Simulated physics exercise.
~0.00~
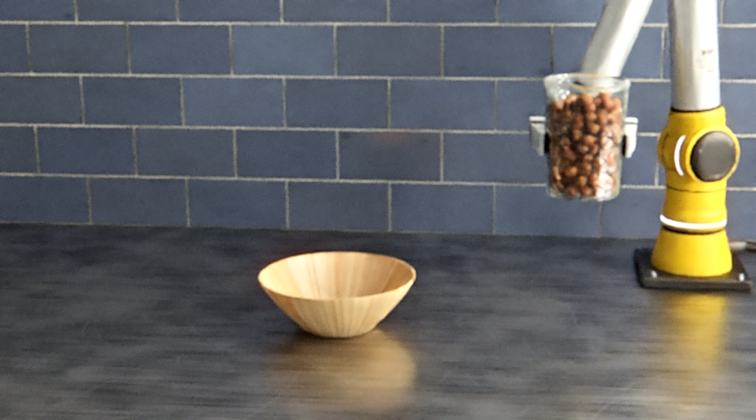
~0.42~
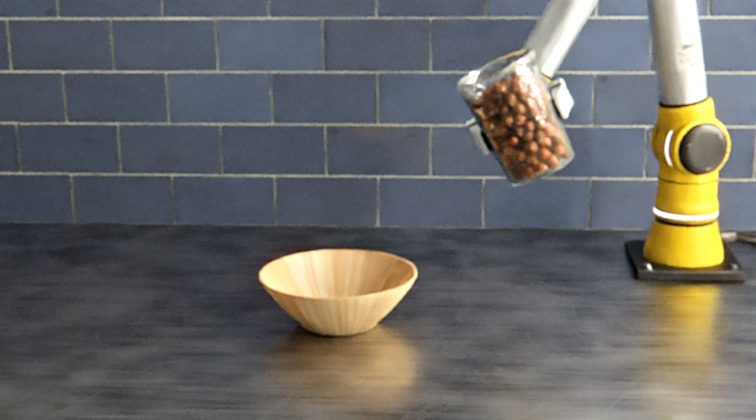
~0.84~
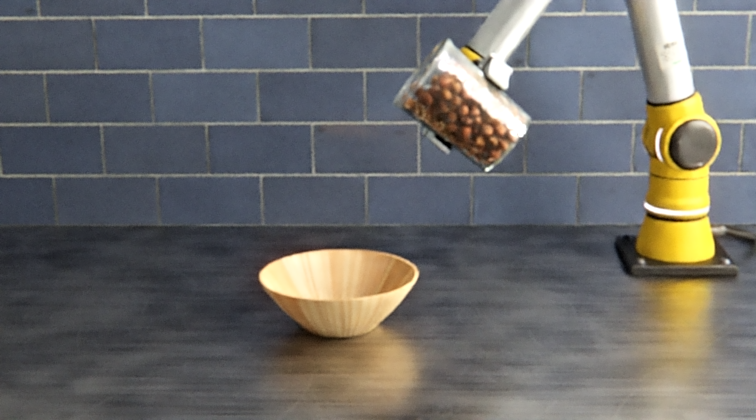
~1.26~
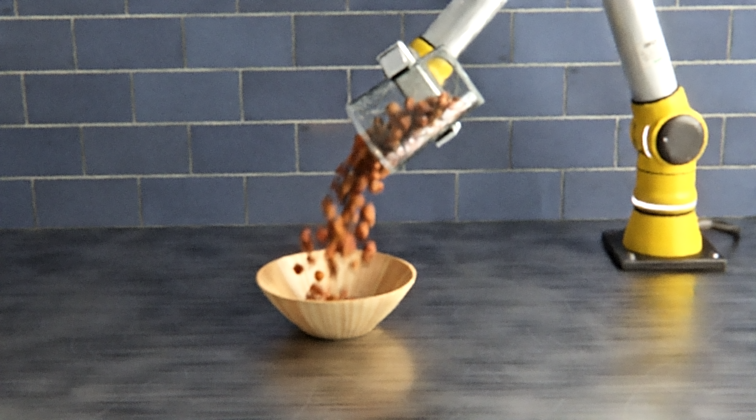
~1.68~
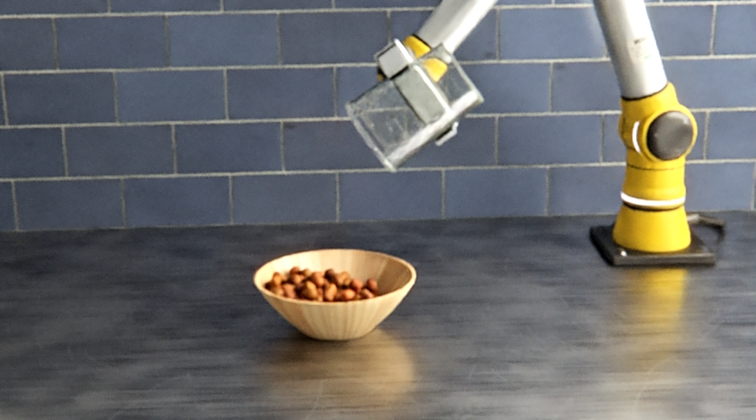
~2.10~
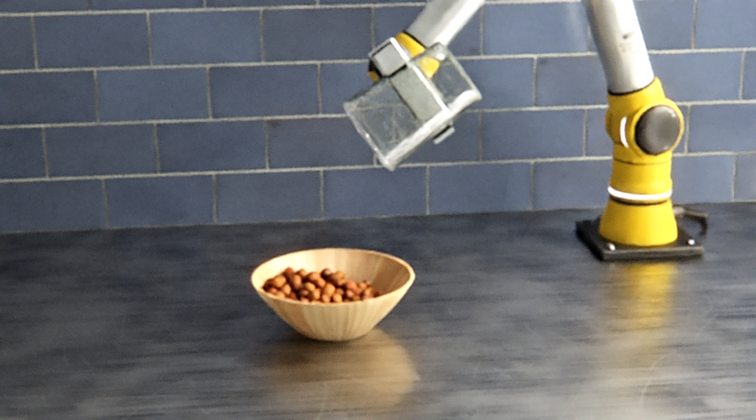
We see a robot arm with a yellow base carry a clear cup of hazelnuts leftward, tipping it over a wooden bowl on a dark table until the nuts tumble out, leaving the cup empty and tilted above the bowl, which holds the nuts.
